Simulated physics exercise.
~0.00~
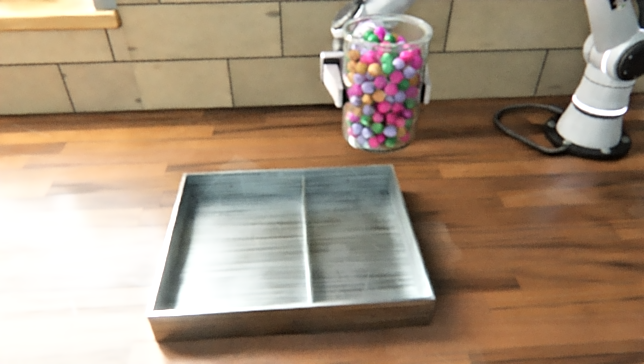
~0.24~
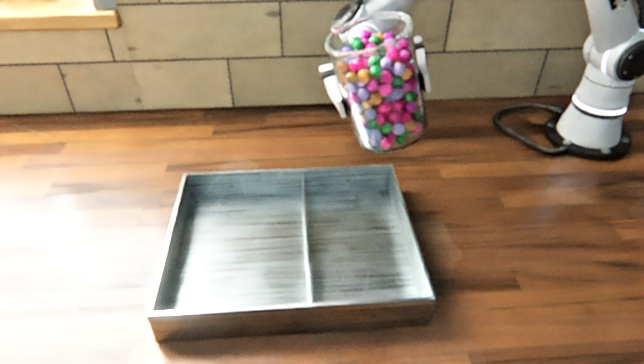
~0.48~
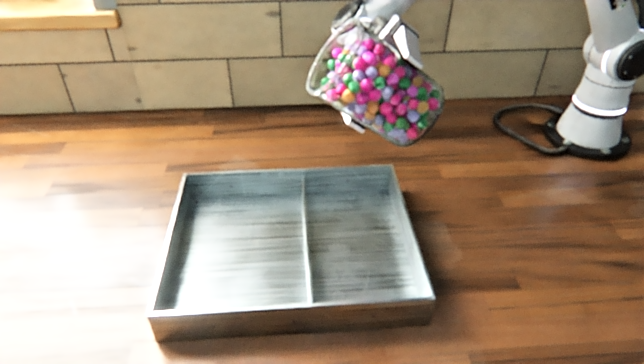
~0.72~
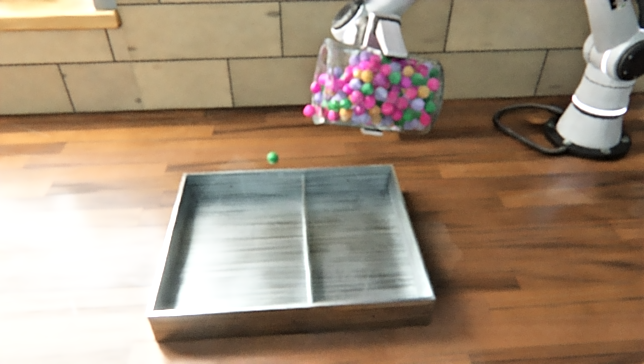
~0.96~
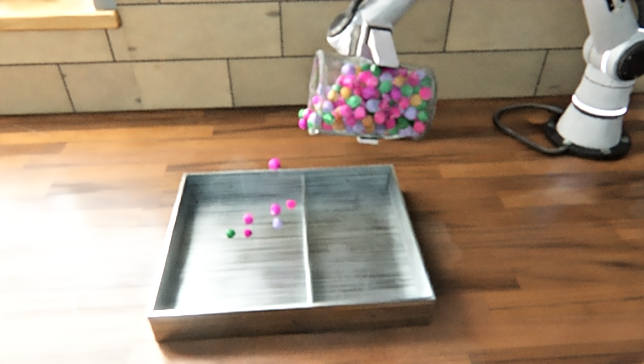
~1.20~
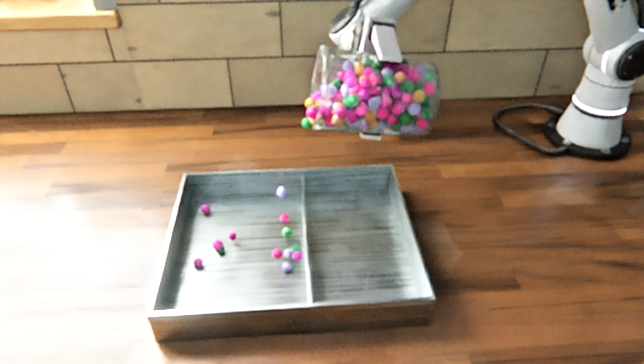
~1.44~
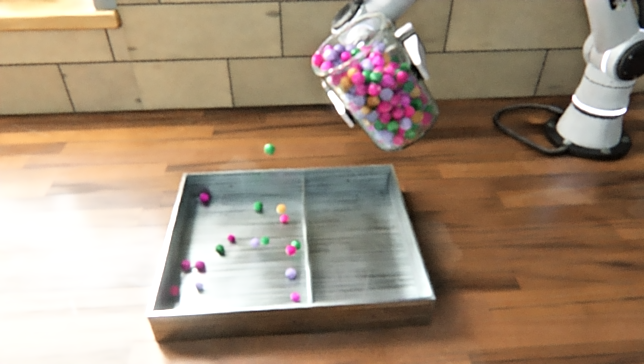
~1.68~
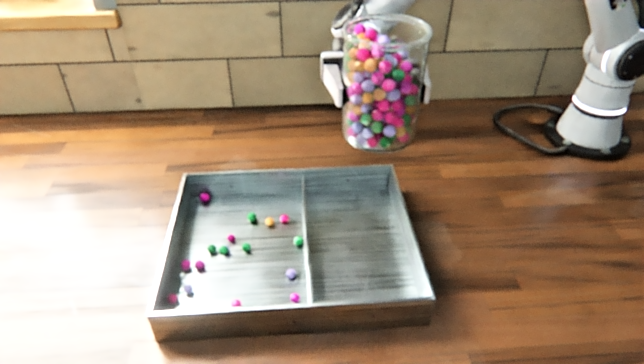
At first, a robot arm holds a clear tumbler full of small, colourful round sweets upright above a wooden counter, behind a grey tray split by a divider. The arm tips the tumbler to the left until it lies nearly on its side, and a green sweet drops from its mouth. More pink, green and pale sweets trickle down and scatter across the tray's left section. The arm then swings the tumbler back up as a last green one falls. Finally, the tumbler is upright again and still mostly full, with a sparse scattering in the left section and the right one empty.
